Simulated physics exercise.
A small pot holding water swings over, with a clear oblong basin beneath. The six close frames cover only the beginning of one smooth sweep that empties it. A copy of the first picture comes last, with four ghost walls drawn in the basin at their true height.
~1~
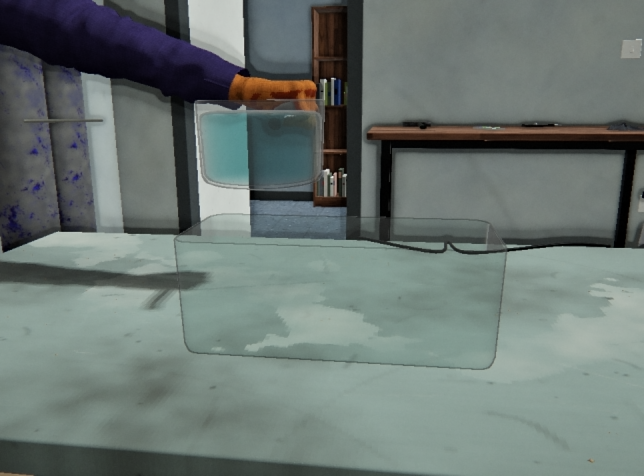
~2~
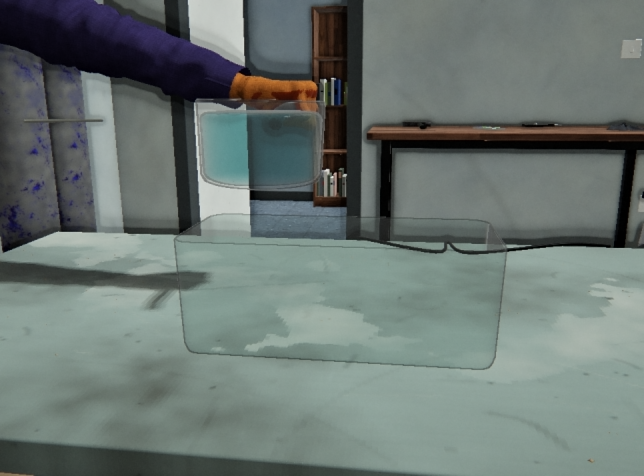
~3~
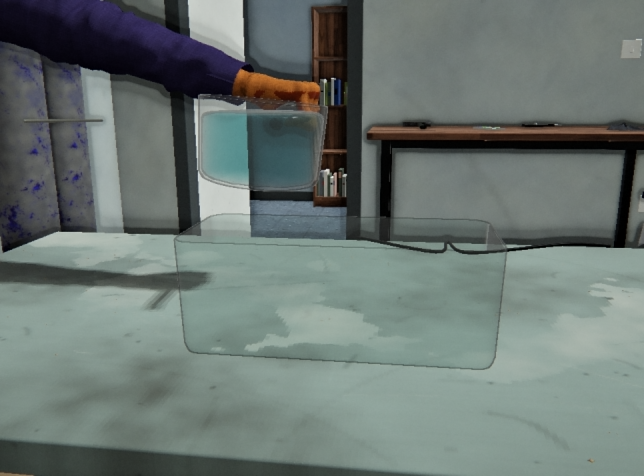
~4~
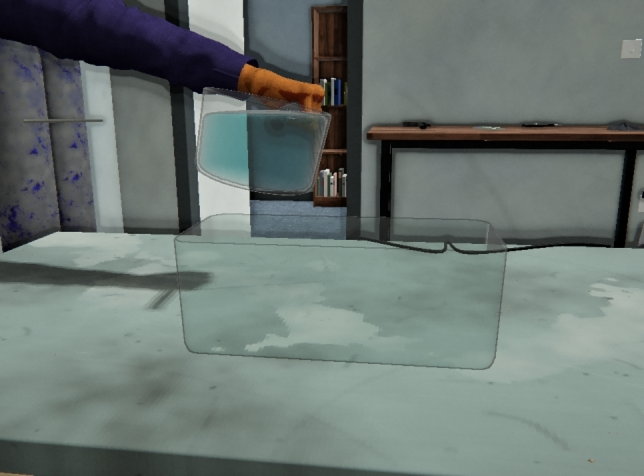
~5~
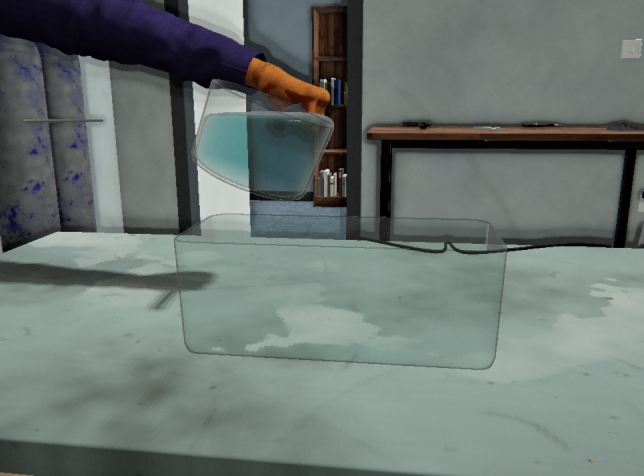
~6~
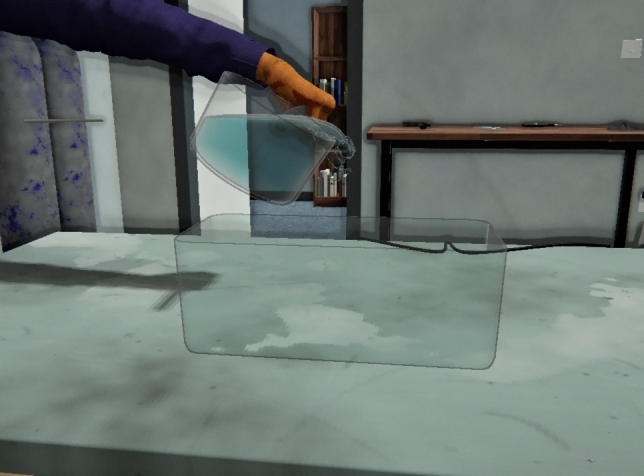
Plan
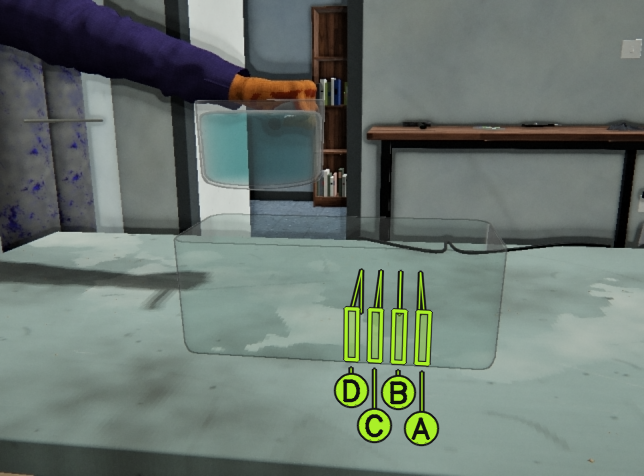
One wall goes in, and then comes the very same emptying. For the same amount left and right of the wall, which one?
C beats the others.
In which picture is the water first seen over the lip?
In picture 5.
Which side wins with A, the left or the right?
More ends on the left.
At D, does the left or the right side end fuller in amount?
The right one.
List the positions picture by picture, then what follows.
The first frame shows upright, lip at (321, 100); basin from (186, 349) to (495, 367); nothing has left yet.
The second frame shows upright, lip at (322, 101); nothing has left yet.
The third frame shows tipped about 6°, lip at (324, 106); nothing has left yet.
The fourth frame shows tipped about 13°, lip at (328, 115); nothing has left yet.
The fifth frame shows tipped about 22°, lip at (331, 126); water is over the lip, down to (331, 126).
The sixth frame shows tipped about 33°, lip at (332, 140); water is over the lip, down to (336, 176).
In lime, A at (421, 372); B at (398, 370); C at (374, 369); D at (351, 368).
Choosing A, about 98 % ends left of the wall and 2 % right of it.
Choosing B, about 79 % ends left of the wall and 20 % right of it.
Choosing C, about 48 % ends left of the wall and 52 % right of it.
Choosing D, about 27 % ends left of the wall and 72 % right of it.
